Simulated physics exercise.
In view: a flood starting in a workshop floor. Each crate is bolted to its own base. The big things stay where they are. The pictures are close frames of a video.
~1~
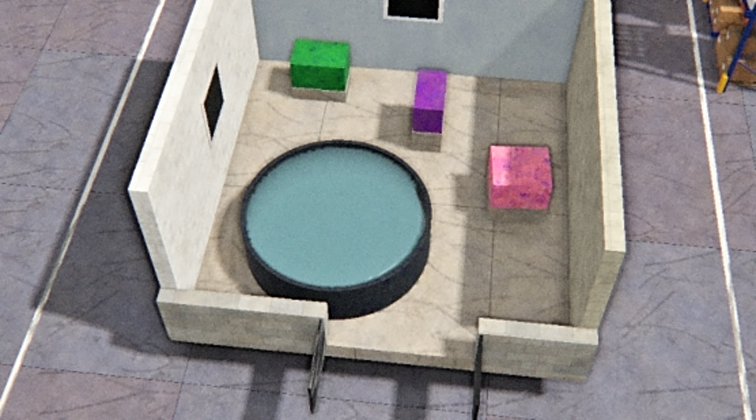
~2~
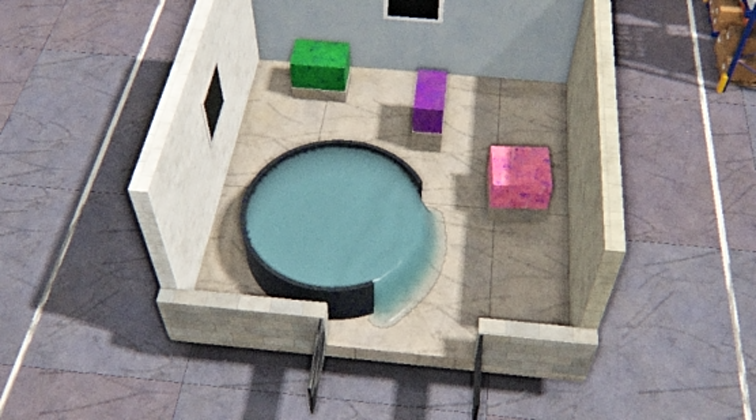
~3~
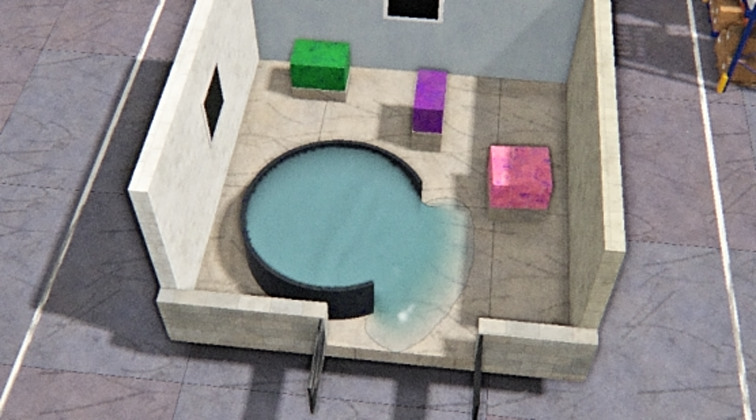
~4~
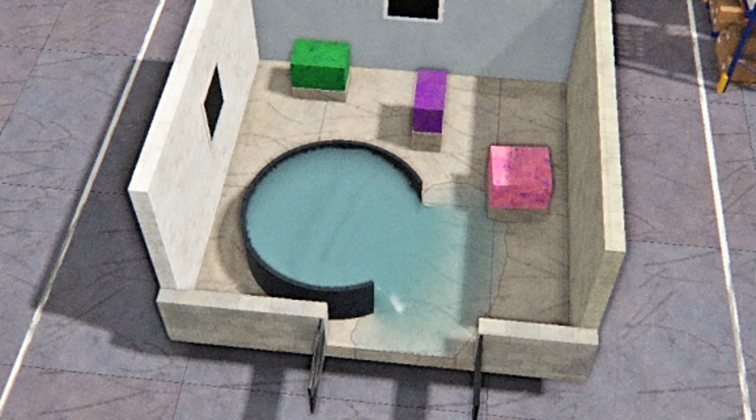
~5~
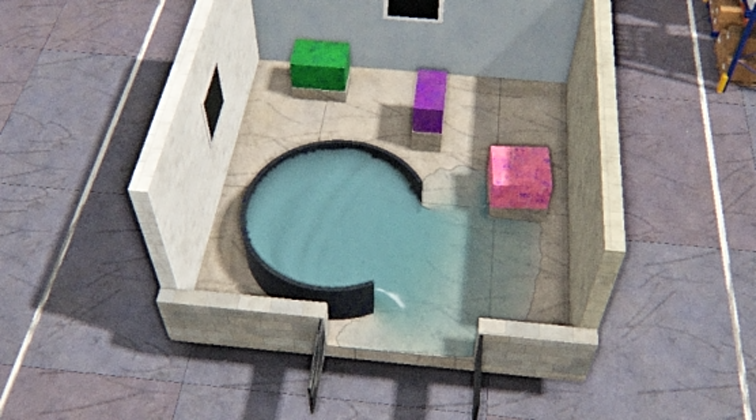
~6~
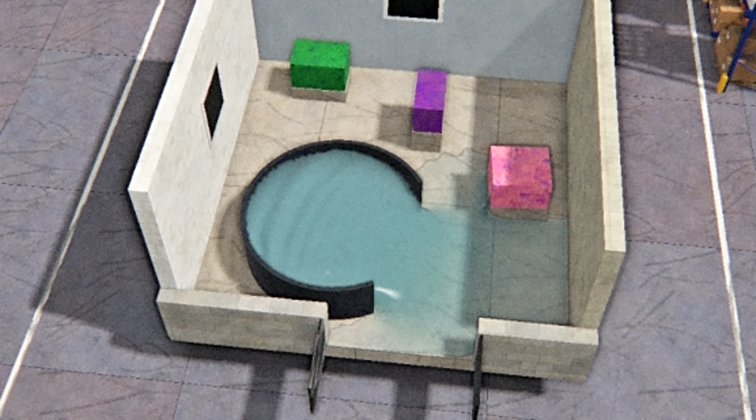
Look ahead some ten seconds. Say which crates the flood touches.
One by one: The green crate stays dry; the purple crate stays dry; the pink crate gets wet.
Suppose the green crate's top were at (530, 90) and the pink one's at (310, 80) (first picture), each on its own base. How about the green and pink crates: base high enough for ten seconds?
Then: The green one is wetted; the pink one keeps dry.
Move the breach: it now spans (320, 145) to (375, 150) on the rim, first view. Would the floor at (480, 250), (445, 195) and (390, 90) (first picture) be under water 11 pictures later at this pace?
As listed: Dry, free of water, awash.
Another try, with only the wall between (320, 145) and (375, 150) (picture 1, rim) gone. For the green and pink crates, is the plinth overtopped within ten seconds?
My reading: The green crate gets wet; the pink crate is safe.
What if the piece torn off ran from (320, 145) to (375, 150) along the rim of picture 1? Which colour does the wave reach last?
That is the pink-painted one.
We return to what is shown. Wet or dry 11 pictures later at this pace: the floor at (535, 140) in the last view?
There: Wet.
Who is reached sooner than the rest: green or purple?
First comes the purple-painted one.
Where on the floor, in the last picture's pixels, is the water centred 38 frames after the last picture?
Close to (413, 200).
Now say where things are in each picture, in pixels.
In the first picture, still water in the round tank at (336, 214).
In the second picture, the front is at a hidden place, out from the gap at (420, 259).
In the third picture, water pours out at (420, 261) and has run to a hidden place.
In the fourth picture, water pours out at (420, 262) and has run to (484, 198).
In the fifth picture, the front is at (486, 175), out from the gap at (420, 262).
In the sixth picture, water pours out at (420, 262) and has run to a hidden place.
A moment on, water covers 35 % of the floor; the green crate not reached, the purple crate water round its plinth, the pink crate water round its plinth.
Next, water covers 45 % of the floor; the green crate not reached, the purple crate water round its plinth, the pink crate water round its plinth.
Then, water covers 55 % of the floor; the green crate not reached, the purple crate water round its plinth, the pink crate water round its plinth.
Later, water covers 85 % of the floor; the green crate water round its plinth, the purple crate water round its plinth, the pink crate water round its plinth.
In the end, water covers 100 % of the floor; the green crate stayed above the water, the purple crate stayed above the water, the pink crate was topped.
